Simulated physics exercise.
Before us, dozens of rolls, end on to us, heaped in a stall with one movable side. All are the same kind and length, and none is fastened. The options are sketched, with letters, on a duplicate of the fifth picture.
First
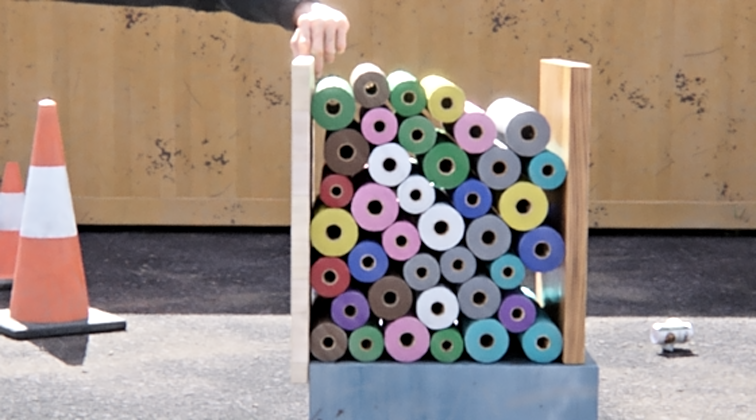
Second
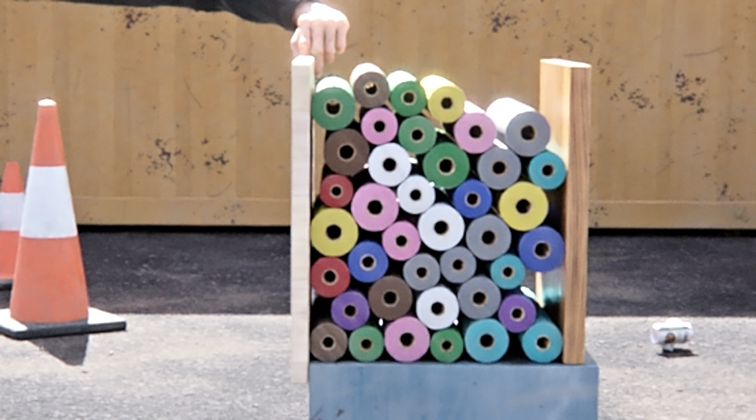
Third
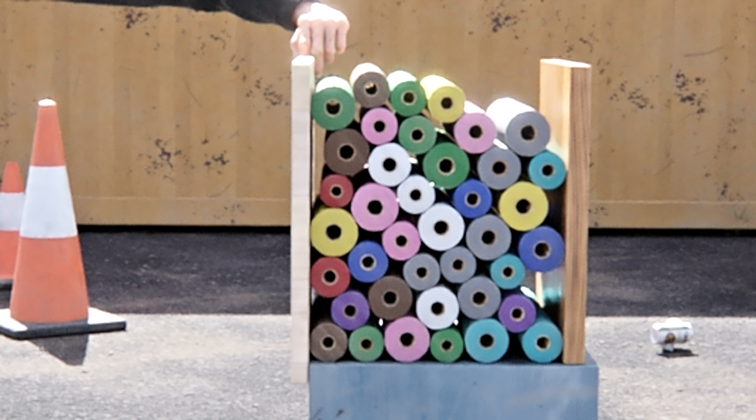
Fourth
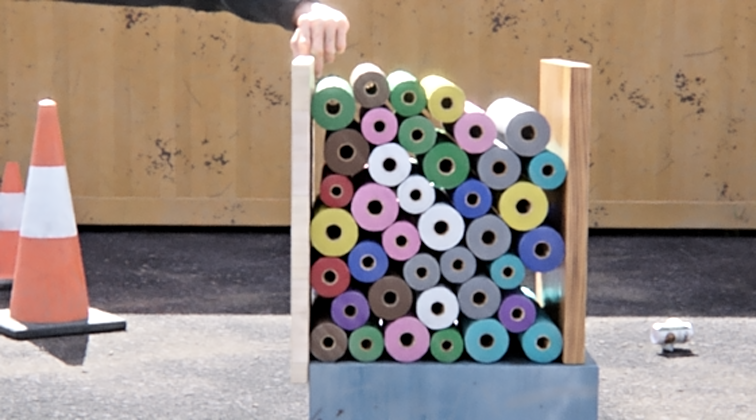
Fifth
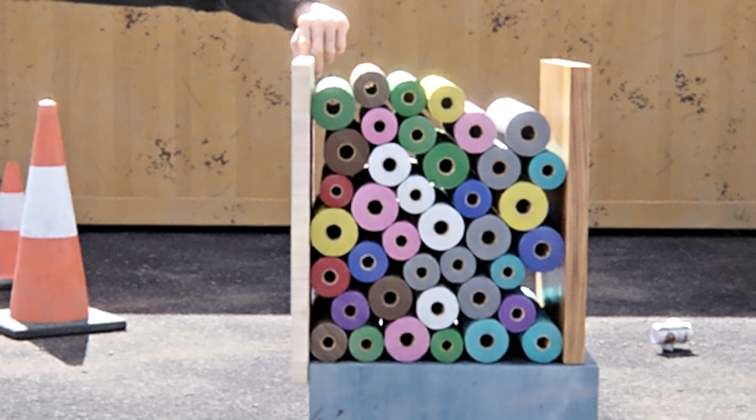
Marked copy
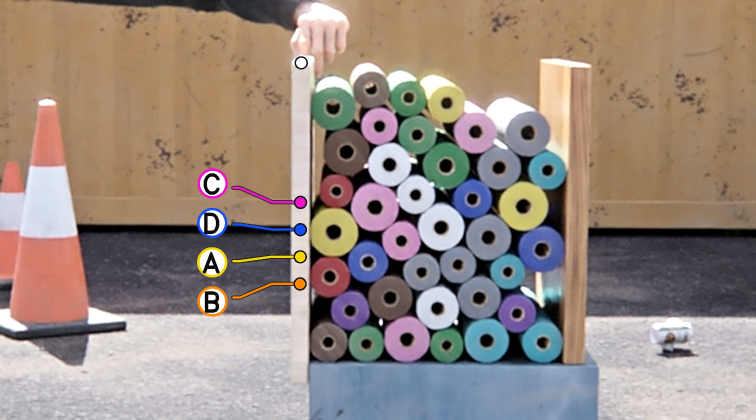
Nothing visibly moves as a hand rests on top of the pale left board of a stall packed with colourful rolls. Green, pink, white, grey and yellow ends stay stacked between the two upright boards on a grey-blue base, with orange-and-white cones at left and a can lying at right.
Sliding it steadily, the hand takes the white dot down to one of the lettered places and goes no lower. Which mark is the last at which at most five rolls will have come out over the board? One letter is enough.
Lower it to C and no more.
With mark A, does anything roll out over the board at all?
Yes, at A.
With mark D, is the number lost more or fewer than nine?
At D, fewer than nine.
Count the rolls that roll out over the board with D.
The count is six.
On the marked copy, A at (300, 257); B at (300, 284); C at (301, 202); D at (301, 230); the white dot at (301, 63).
Taking C. A third of the way, top of the board (310, 126).
Two thirds of the way, top of the board (309, 199).
When it is over, top of the board (309, 201), two out over the board.
As for the rest, A more than five out over the board; B more than five out over the board; D six out over the board.
